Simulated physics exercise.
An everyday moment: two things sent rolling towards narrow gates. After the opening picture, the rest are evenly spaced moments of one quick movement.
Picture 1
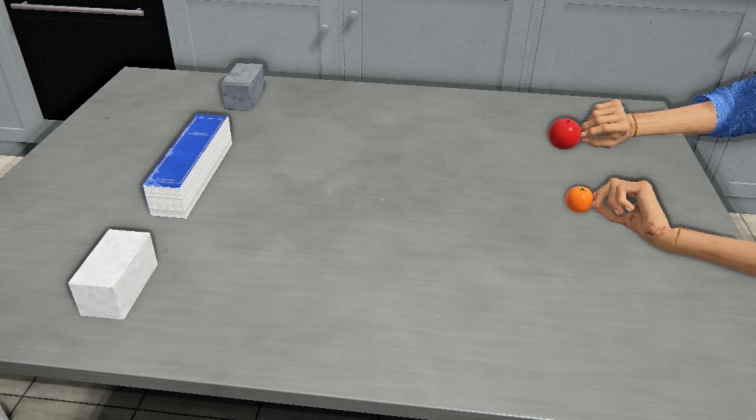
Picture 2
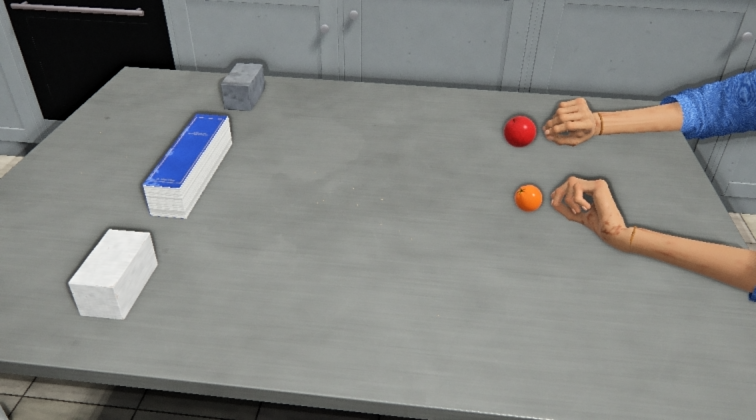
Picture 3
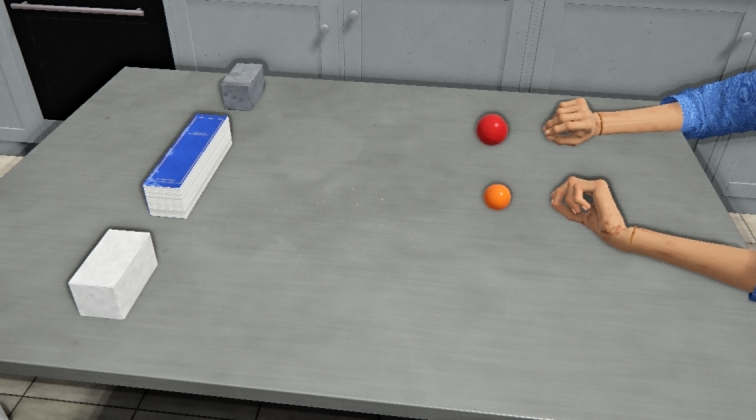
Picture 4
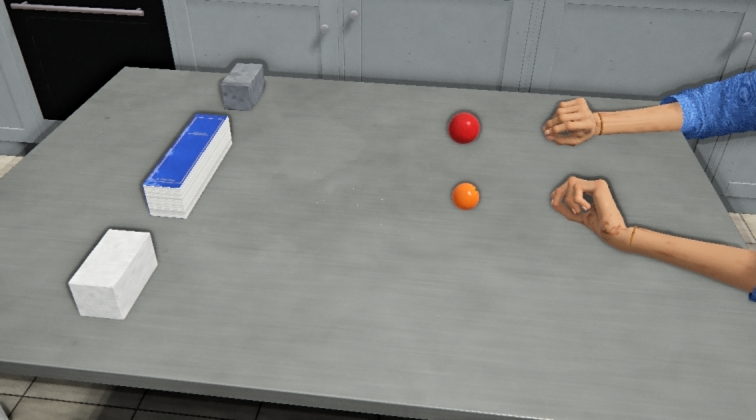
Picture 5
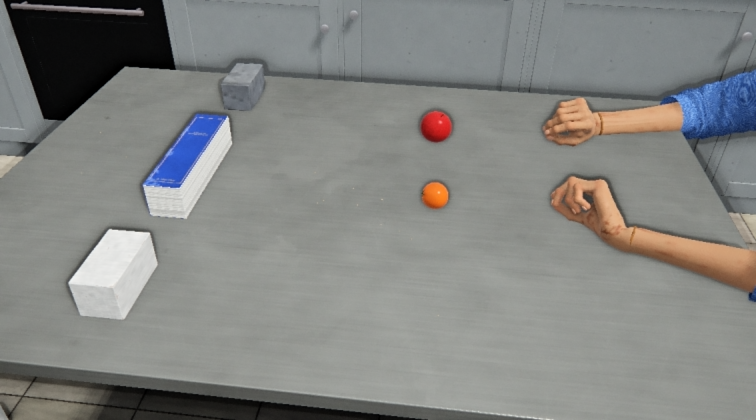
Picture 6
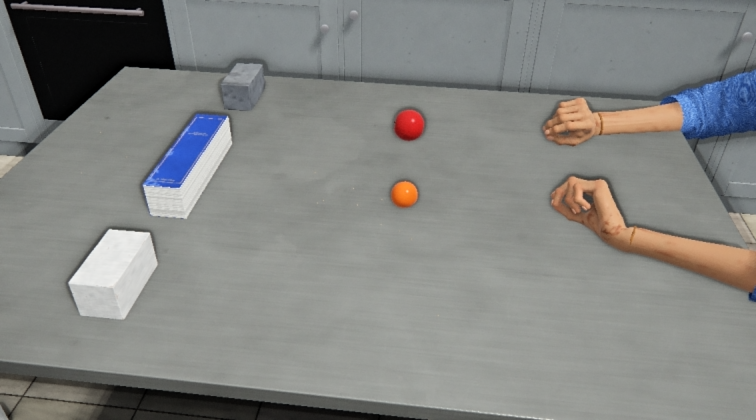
Two hands release a red apple and an orange tomato, which roll left across the table.
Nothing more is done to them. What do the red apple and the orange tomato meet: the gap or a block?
The red apple gets between the blocks; the orange tomato is stopped.
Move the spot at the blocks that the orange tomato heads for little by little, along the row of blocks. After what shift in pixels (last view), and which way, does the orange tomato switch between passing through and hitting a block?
A shift of 28 pixels, going down.
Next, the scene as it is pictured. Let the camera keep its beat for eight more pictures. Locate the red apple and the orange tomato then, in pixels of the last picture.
Near (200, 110) and (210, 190).
Then, 0.50 s later than the last frame, red apple heading on near (192, 113); orange tomato coming back near (213, 192).
When it is over, the red apple rolls through; the orange tomato bounces off, near (218, 200).
